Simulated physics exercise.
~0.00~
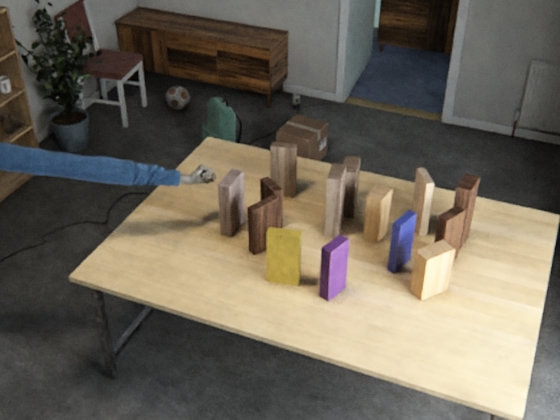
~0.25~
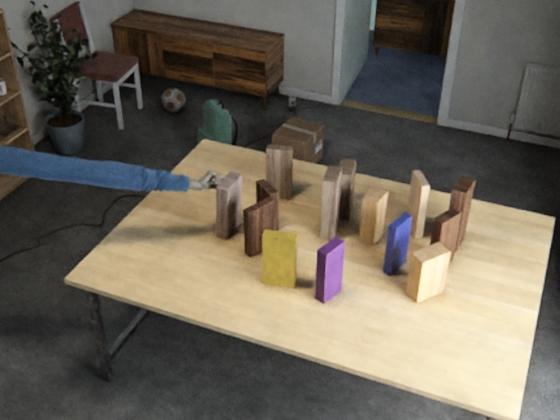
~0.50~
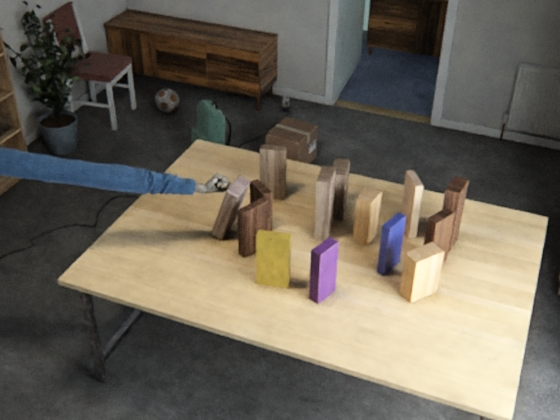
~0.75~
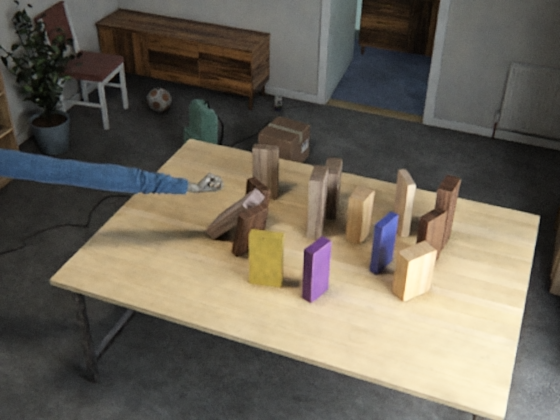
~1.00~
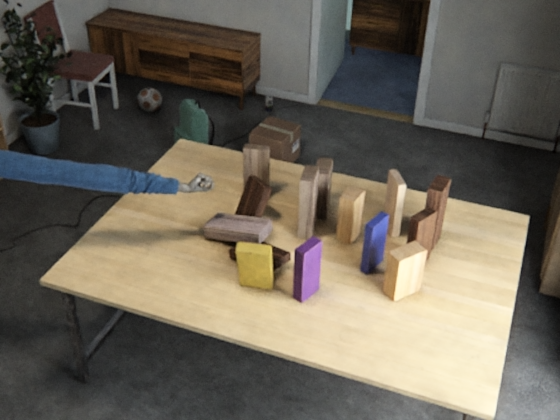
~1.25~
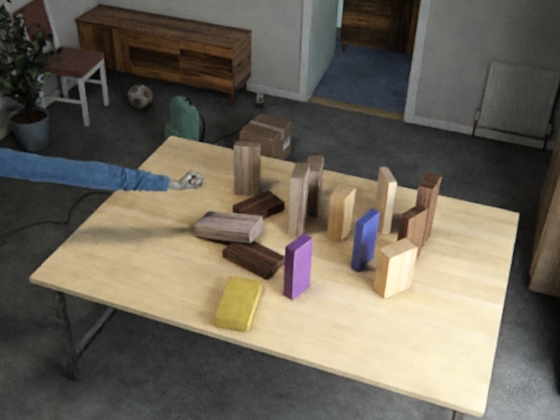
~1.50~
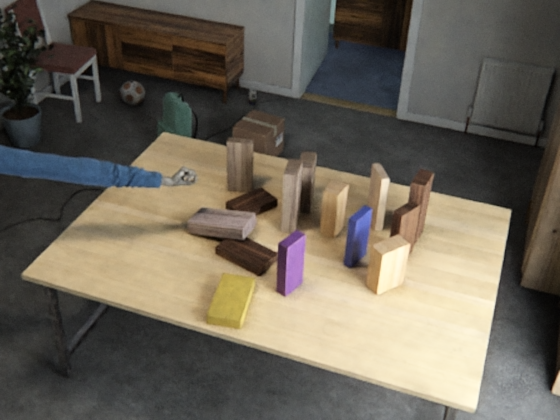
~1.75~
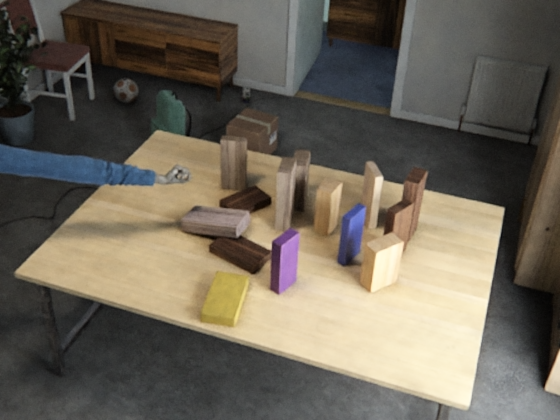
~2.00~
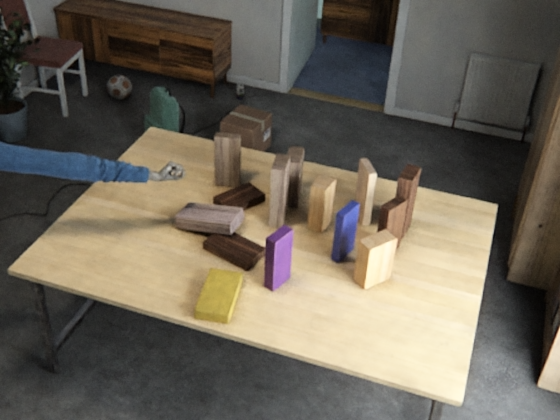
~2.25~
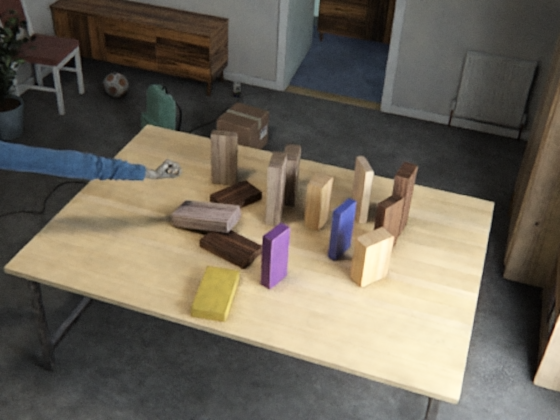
A hand tips a wooden block, toppling two dark blocks and the yellow one; others stand.
